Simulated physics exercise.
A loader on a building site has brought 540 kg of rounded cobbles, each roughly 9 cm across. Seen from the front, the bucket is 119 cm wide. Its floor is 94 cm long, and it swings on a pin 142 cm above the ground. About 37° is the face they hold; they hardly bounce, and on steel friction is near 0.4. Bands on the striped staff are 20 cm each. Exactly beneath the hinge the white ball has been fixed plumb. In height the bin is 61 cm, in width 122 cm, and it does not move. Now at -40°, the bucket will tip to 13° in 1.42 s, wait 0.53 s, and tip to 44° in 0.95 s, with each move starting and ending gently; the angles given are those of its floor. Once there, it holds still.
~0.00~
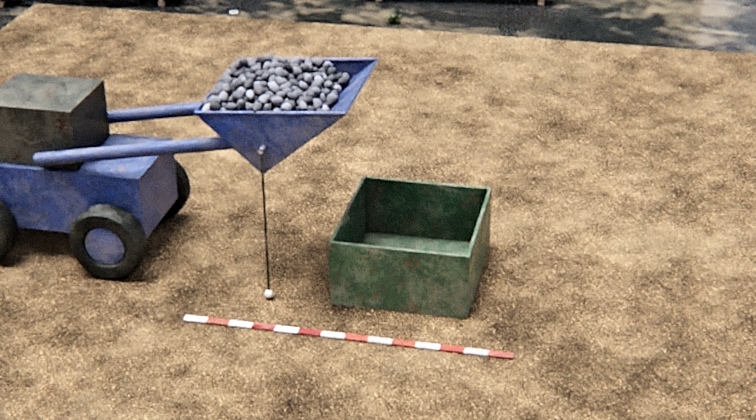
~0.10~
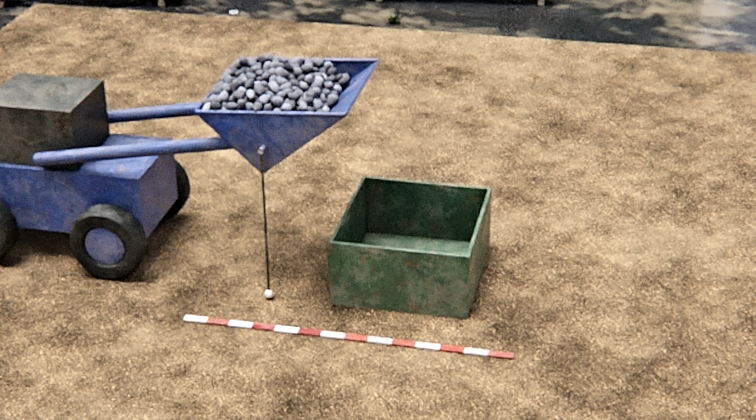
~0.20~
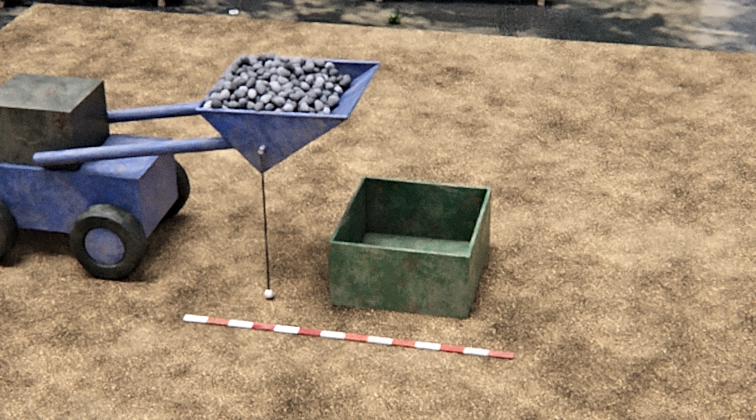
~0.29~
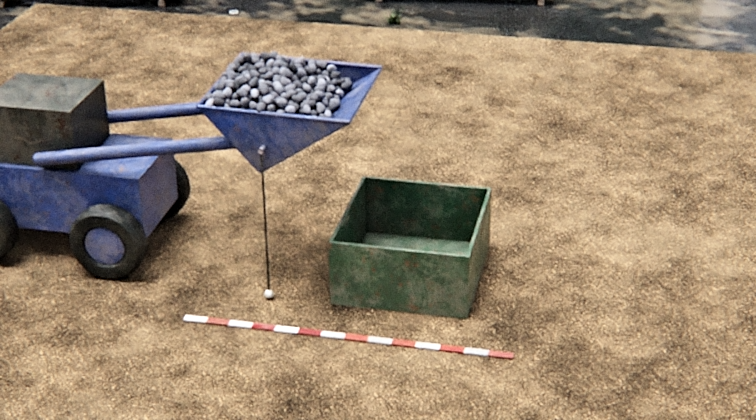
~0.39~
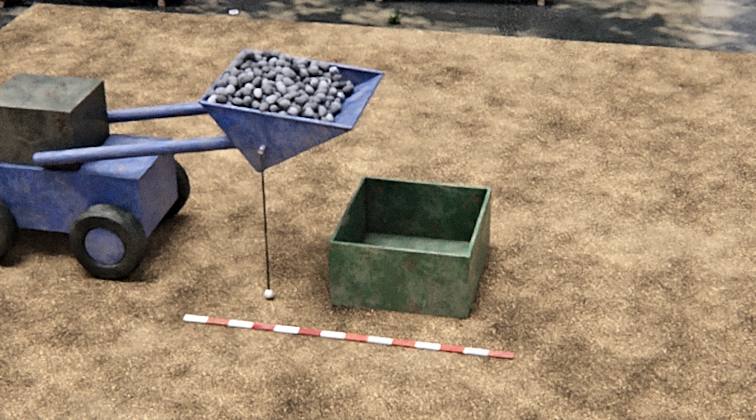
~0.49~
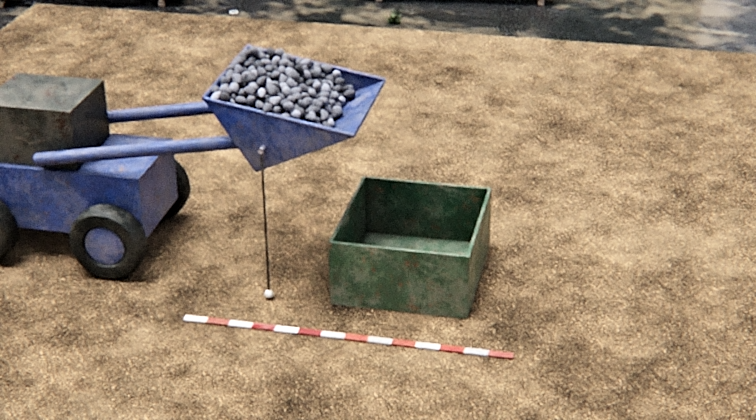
A blue loader's bucket, heaped with rounded grey stones, slowly tilted forward to the right, and the stones shifted slightly with it, while the green bin on the sandy ground stayed still.
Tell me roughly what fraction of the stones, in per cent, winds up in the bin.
Roughly 95 per cent of the stones.
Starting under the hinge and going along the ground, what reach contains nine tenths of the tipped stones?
I'd say near 150 cm ahead of it.
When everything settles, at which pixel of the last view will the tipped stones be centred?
Around (401, 258).
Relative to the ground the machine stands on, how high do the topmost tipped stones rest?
The top of the heap ends up around 46 cm above that ground.
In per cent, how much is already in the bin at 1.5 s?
Some 10 per cent.
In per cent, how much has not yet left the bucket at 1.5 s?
It holds some 90 per cent.
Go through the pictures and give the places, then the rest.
The bucket is at -40°, its lip at (345, 114); the top of the load is at (278, 69), in the first picture.
Lip at (346, 115), floor tilted -39°, highest stones at (277, 68); the stones move at 0.1 m/s on average, in the second picture.
Lip at (348, 118), floor tilted -37°, highest stones at (273, 68); the stones move at 0.1 m/s on average, in the third picture.
The bucket is at -34°, its lip at (350, 122); the top of the load is at (268, 67); the stones move at 0.2 m/s on average, in the fourth picture.
The bucket is at -30°, its lip at (352, 128); the top of the load is at (261, 64); the stones move at 0.2 m/s on average, in the fifth picture.
The bucket is at -25°, its lip at (354, 136); the top of the load is at (250, 58); the stones move at 0.3 m/s on average, in the sixth picture.
After 1.1 s the floor is at 5°; 100 % in the bucket; the foremost stones are at (337, 149).
After 1.5 s the floor is at 13°; 91 % in the bucket, 8 % in the bin, 1 % beside or beyond the bin; the foremost stones are at (398, 199).
After 3.3 s the floor is at 44°; 0 % in the bucket, 96 % in the bin, 4 % beside or beyond the bin; the foremost stones are at (465, 290).
After 6.0 s the floor is at 44°; 0 % in the bucket, 96 % in the bin, 4 % beside or beyond the bin; the foremost stones are at (468, 296).
